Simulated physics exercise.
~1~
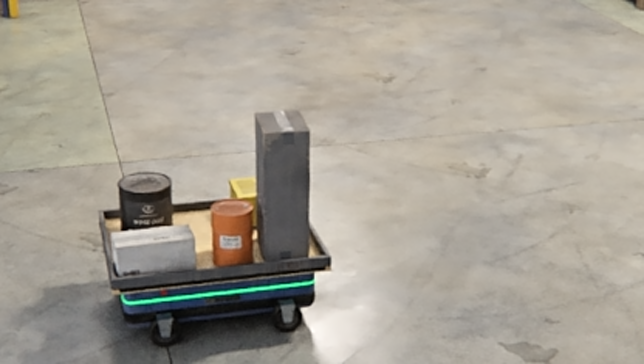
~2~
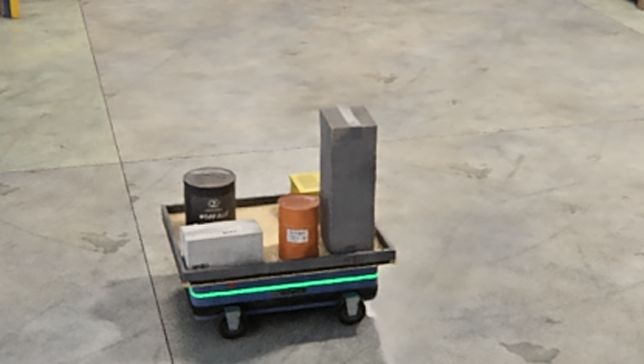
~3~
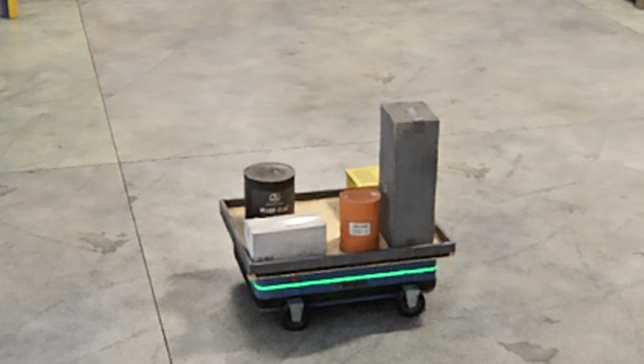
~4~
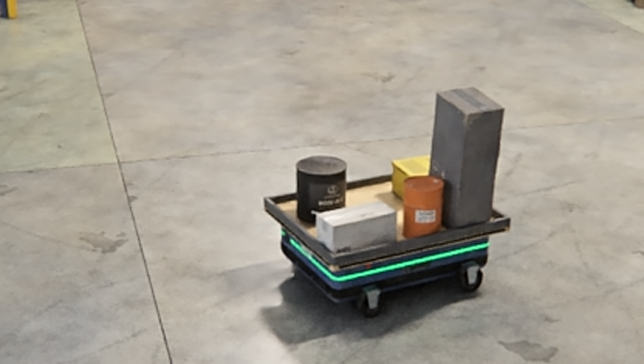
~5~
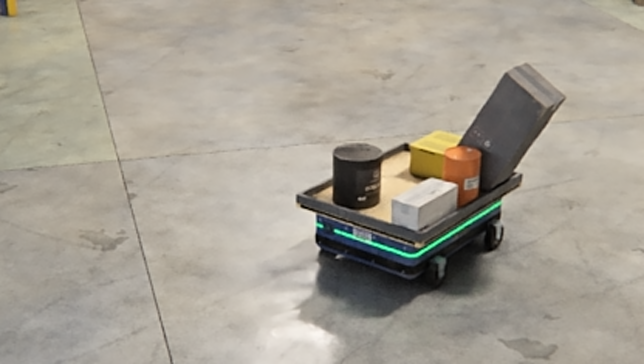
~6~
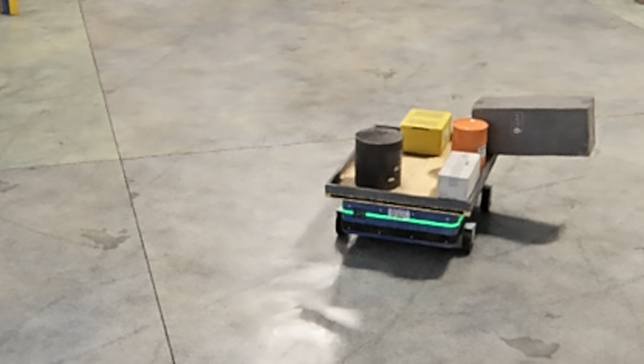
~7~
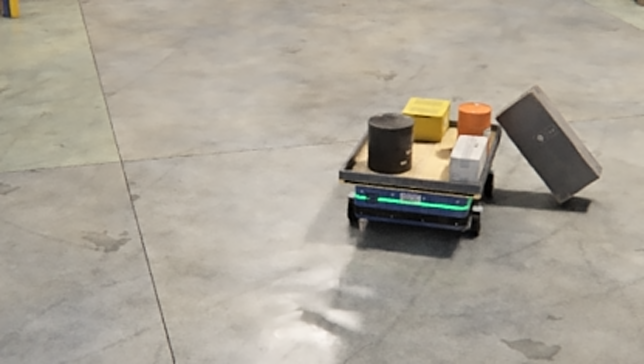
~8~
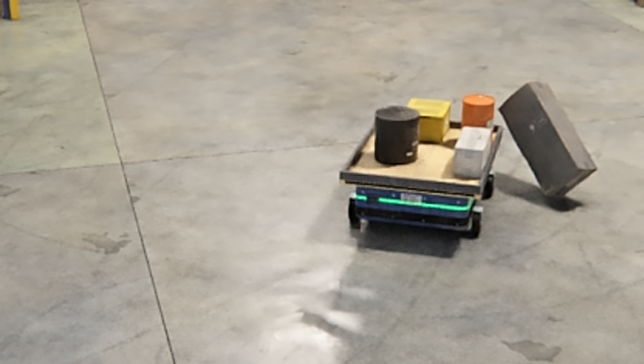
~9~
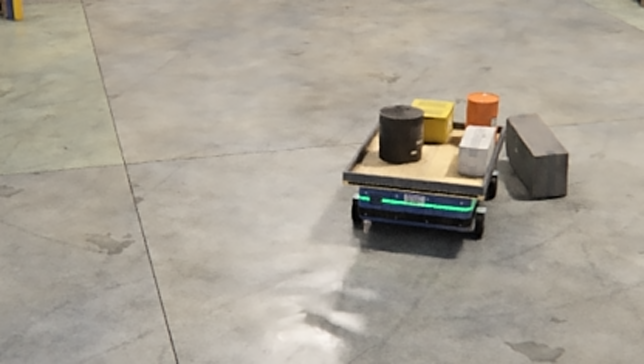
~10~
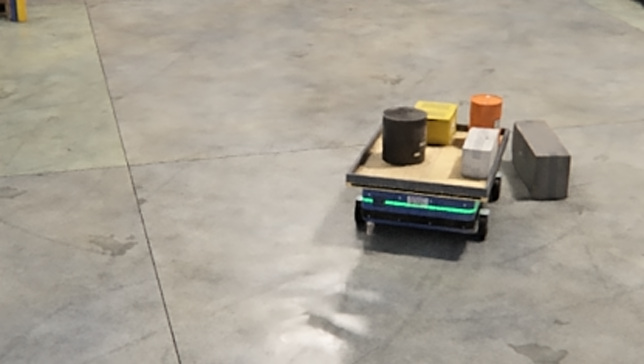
A low powered flat cart with a green light strip rolls across a grey concrete warehouse floor, seen from above by a slightly swaying camera. It carries a black pail and white parcel on the left, a yellow tote and orange canister near the middle, and a tall grey box on the right. The cart moves right, then turns away into the scene. As it swings round, the grey box leans, topples over the edge and tumbles to the floor. The cart stops, and the box settles on its side to the right, while the other four items remain aboard, slightly shifted.
